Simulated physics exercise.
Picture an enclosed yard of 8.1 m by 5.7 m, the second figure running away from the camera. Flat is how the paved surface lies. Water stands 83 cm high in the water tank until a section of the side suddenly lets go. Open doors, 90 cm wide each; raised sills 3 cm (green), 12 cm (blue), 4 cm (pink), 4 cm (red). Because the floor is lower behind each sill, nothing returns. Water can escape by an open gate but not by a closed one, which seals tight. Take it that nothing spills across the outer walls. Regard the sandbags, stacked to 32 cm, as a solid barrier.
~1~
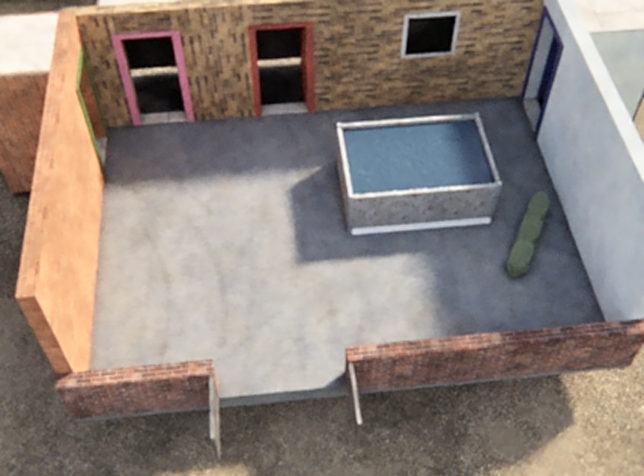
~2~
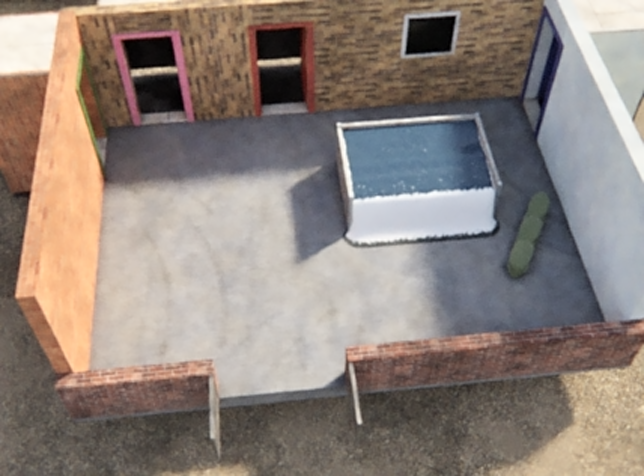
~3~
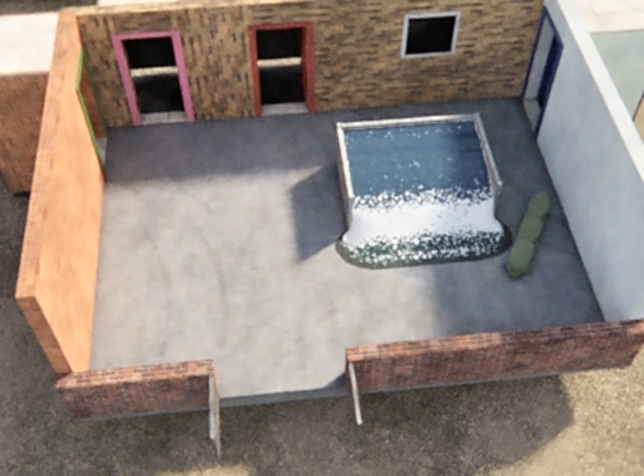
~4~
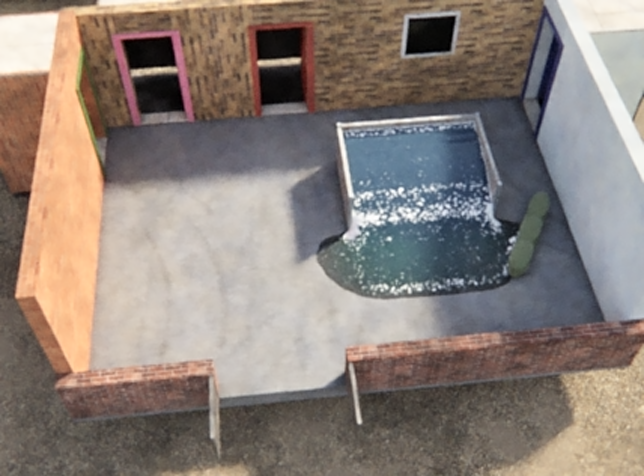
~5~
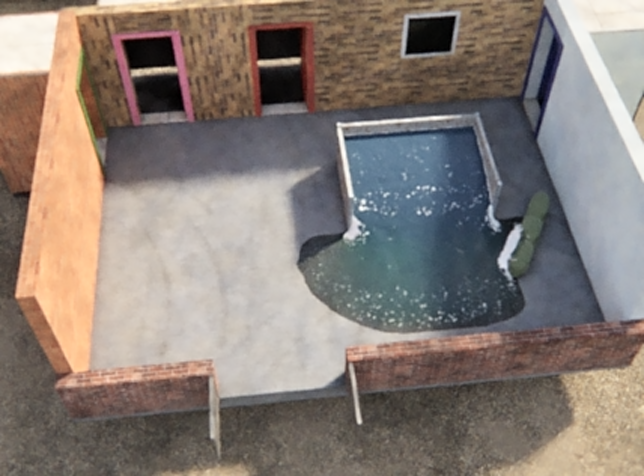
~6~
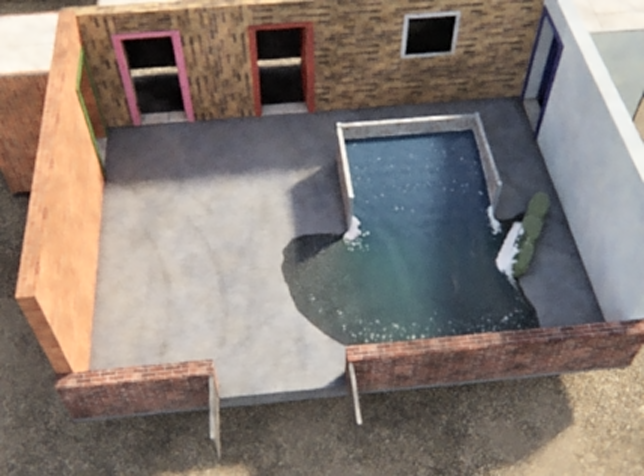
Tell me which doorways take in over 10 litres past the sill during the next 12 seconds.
Within those 12 seconds, the green door takes in over 10 litres; the blue door takes in no more than that; the pink door takes in over 10 litres; the red door takes in over 10 litres.
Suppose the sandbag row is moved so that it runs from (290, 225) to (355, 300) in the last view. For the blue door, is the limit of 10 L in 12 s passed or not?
Limit check - blue: Fail, exceeded.
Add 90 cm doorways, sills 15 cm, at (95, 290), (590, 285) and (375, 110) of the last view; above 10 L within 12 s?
So, in the order given, it's shy of the mark, then beyond the mark, then shy of the mark.
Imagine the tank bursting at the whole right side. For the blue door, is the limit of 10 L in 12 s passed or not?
So, blue door: Out of bounds.
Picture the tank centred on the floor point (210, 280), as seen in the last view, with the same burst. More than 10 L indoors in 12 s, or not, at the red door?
So then, red stays inside.
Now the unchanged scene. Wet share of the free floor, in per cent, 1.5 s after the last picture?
Wet share: Near 35 percent.
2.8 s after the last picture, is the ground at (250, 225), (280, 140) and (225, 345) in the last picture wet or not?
Listed in sequence, the spots are bone dry, bone dry and drenched.
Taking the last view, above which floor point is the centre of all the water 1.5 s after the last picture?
Centre: Approx. (432, 282) px.
Then, 0.7 s after the last picture water covers 30 % of the floor and is deepest (59 cm) near (470, 359); green door not reached, blue door not reached, pink door not reached, red door not reached.
Then, 1.5 s after the last picture water covers 35 % of the floor and is deepest (52 cm) near (608, 345); green door not reached, blue door not reached, pink door not reached, red door not reached.
Then, 2.8 s after the last picture water covers 55 % of the floor and is deepest (44 cm) near (564, 228); green door not reached, blue door 5 cm at the sill, 0 L in, pink door not reached, red door not reached.
Then, 6.3 s after the last picture water covers 95 % of the floor and is deepest (14 cm) near (108, 137); green door 8 cm at the sill, 4 L in, blue door 11 cm at the sill, 3 L in, pink door 12 cm at the sill, 19 L in, red door 2 cm at the sill, 0 L in.
Then, 11.3 s after the last picture water covers 100 % of the floor and is deepest (11 cm) near (100, 234); green door 9 cm at the sill, 88 L in, blue door 5 cm at the sill, 3 L in, pink door 9 cm at the sill, 113 L in, red door 6 cm at the sill, 19 L in.
